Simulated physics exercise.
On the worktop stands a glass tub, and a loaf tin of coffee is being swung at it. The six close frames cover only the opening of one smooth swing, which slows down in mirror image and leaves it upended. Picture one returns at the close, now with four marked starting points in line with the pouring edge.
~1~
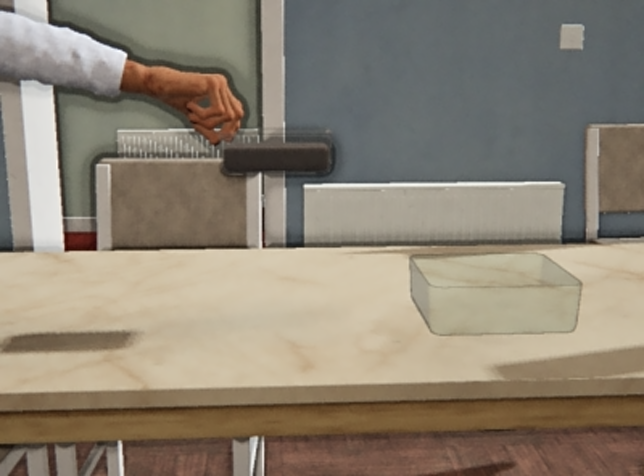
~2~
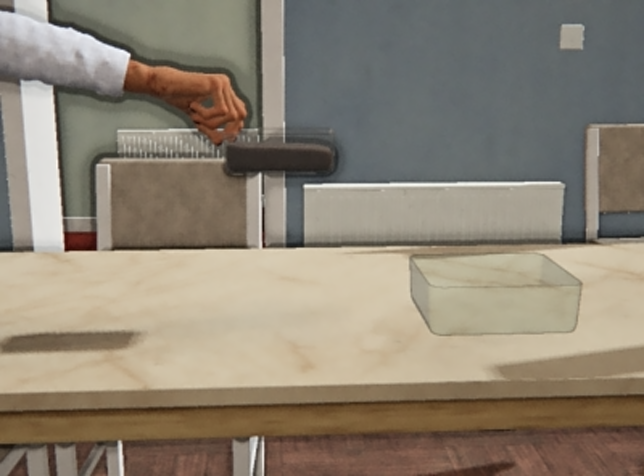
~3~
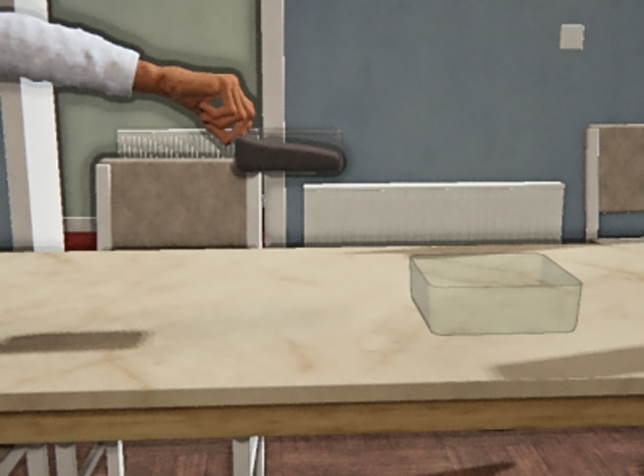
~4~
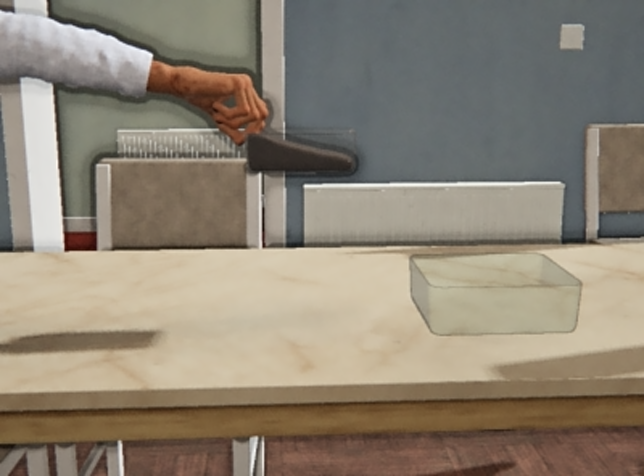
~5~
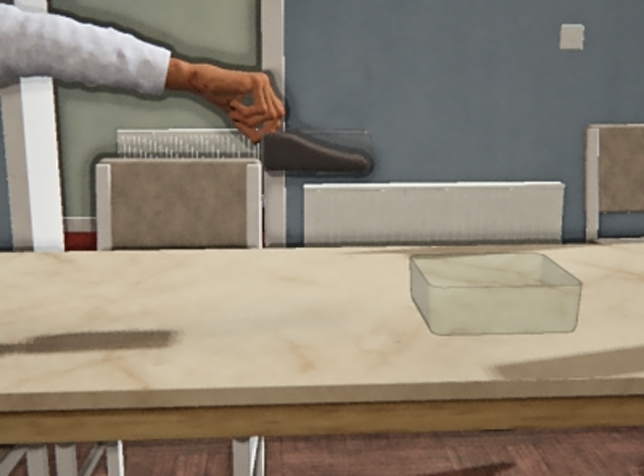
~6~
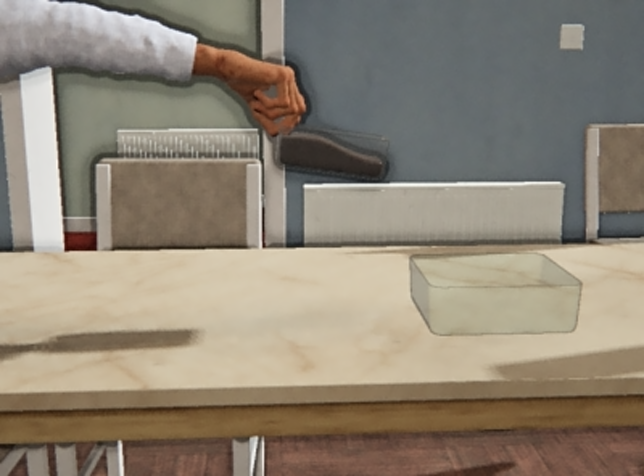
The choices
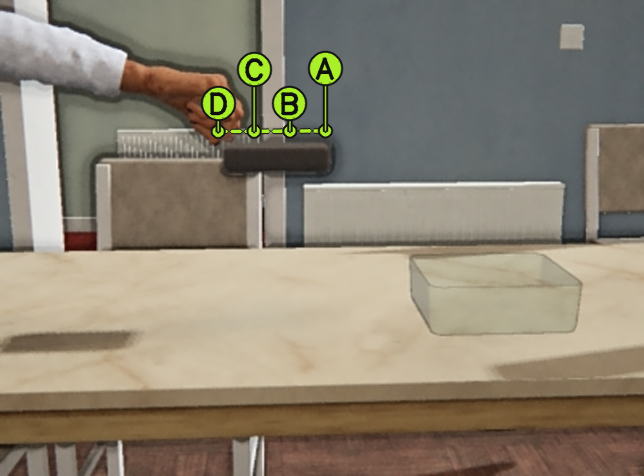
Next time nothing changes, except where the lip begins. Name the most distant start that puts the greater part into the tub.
B will do.
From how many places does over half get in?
Two of the four.
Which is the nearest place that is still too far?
It is C.
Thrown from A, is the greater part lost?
No, not at all.
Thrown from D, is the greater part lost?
Yes, that goes wrong.
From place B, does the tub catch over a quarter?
Yes, it does.
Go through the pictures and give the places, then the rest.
Upright, lip at (328, 130); tub from (429, 334) to (576, 331); nothing has left yet.
Upright, lip at (331, 130); nothing has left yet.
Upright, lip at (340, 130); nothing has left yet.
Upright, lip at (352, 130); nothing has left yet.
Upright, lip at (368, 131); nothing has left yet.
Tipped about 8°, lip at (385, 138); nothing has left yet.
On the marked copy, A at (325, 130); B at (289, 131); C at (254, 131); D at (218, 131).
If A is chosen, about 76 % lands in the tub, 14 % falls short and 11 % goes beside or beyond.
If B is chosen, about 63 % lands in the tub, 29 % falls short and 8 % goes beside or beyond.
If C is chosen, about 31 % lands in the tub, 62 % falls short and 6 % goes beside or beyond.
If D is chosen, about 0 % lands in the tub, 99 % falls short.
